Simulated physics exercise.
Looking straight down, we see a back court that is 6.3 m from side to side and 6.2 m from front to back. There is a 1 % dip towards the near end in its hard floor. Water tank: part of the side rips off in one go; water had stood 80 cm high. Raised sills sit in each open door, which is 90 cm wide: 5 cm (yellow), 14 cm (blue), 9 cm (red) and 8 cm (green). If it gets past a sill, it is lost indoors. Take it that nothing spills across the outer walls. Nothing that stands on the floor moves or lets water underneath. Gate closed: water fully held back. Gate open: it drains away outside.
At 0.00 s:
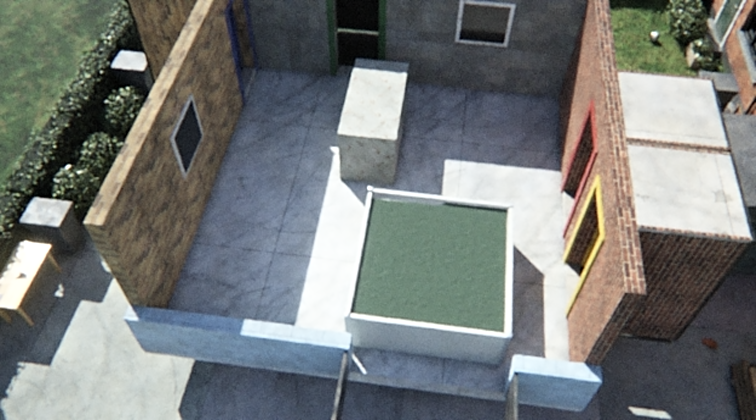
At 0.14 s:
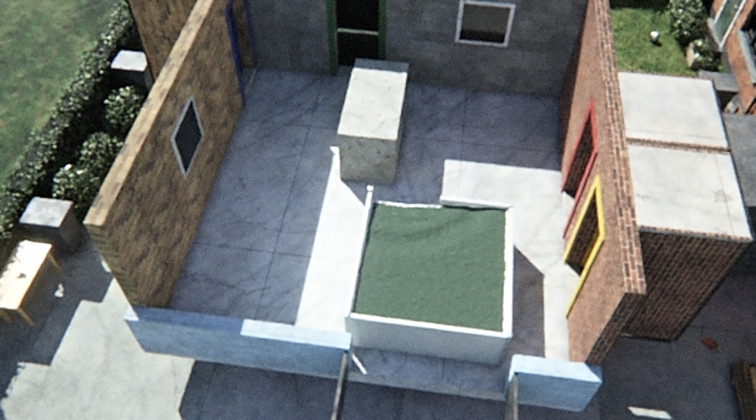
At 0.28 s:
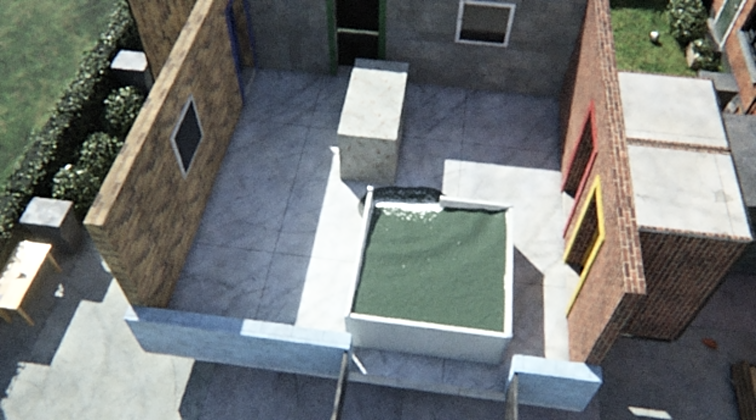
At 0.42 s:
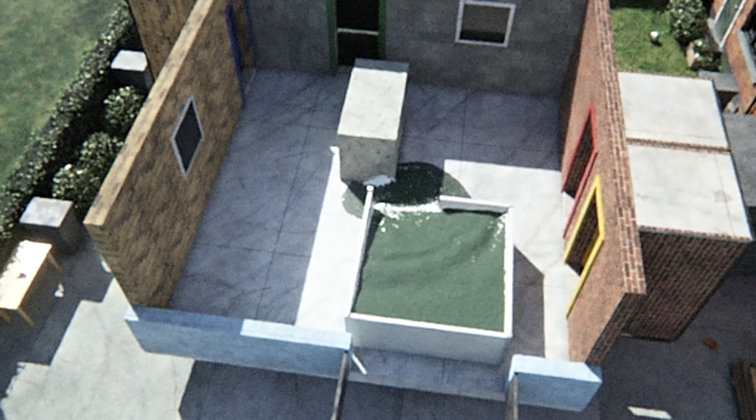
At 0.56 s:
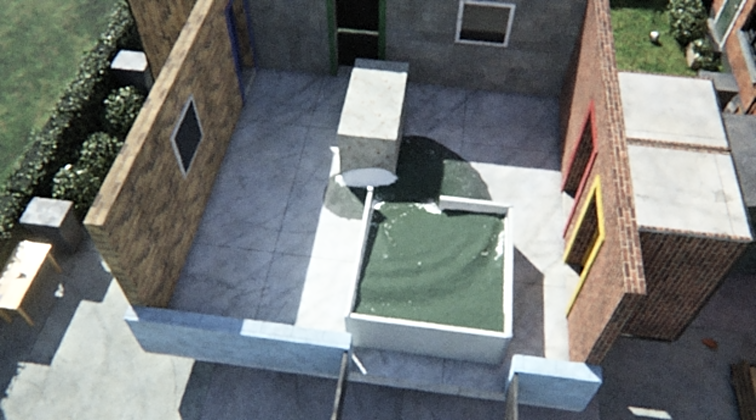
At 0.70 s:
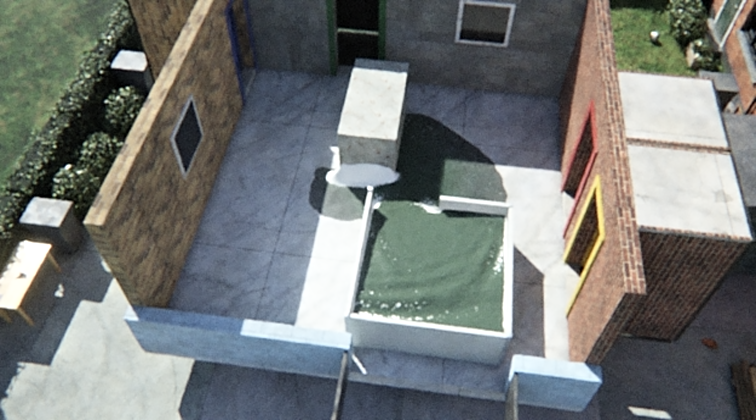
In a walled back court seen from above, a square tank of dark green water sat still until part of its far side gave way, and water poured out and spread across the pale floor past a grey block.
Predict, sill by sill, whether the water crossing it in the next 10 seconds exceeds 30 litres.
One by one: The yellow door surpasses the limit. The blue door falls short of the limit. The red door falls short of the limit. The green door falls short of the limit.
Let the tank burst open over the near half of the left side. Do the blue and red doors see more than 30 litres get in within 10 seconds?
Checking each door against the limit: Blue tops it, red does not exceed it.
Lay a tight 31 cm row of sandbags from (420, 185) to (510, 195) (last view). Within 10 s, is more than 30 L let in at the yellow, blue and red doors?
So yellow comes out too high, blue comes out low enough and red comes out too high.
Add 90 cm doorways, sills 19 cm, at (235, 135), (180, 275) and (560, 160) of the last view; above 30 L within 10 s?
Per doorway, in order: Insufficient / insufficient / insufficient.
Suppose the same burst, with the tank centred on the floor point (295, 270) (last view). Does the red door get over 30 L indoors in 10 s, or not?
Lab note: Red door limit not exceeded.
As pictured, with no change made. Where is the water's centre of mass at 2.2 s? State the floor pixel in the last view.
Near (414, 223).
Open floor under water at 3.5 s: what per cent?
Near 70 per cent is wet.
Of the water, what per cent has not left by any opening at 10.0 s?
About 92 per cent.
After 1.4 s water covers 35 % of the floor and is deepest (56 cm) near (384, 185); yellow door not reached, blue door not reached, red door not reached, green door not reached.
After 2.2 s water covers 55 % of the floor and is deepest (44 cm) near (384, 185); yellow door not reached, blue door not reached, red door 2 cm at the sill, 0 L in, green door 5 cm at the sill, 0 L in.
After 3.5 s water covers 70 % of the floor and is deepest (34 cm) near (551, 107); yellow door not reached, blue door 17 cm at the sill, 1 L in, red door 9 cm at the sill, 0 L in, green door 6 cm at the sill, 0 L in.
After 6.0 s water covers 95 % of the floor and is deepest (24 cm) near (510, 366); yellow door 5 cm at the sill, 0 L in, blue door 10 cm at the sill, 10 L in, red door 9 cm at the sill, 0 L in, green door 7 cm at the sill, 0 L in.
After 10.0 s water covers 100 % of the floor and is deepest (20 cm) near (333, 343); yellow door 16 cm at the sill, 111 L in, blue door 10 cm at the sill, 10 L in, red door 6 cm at the sill, 1 L in, green door 5 cm at the sill, 0 L in.
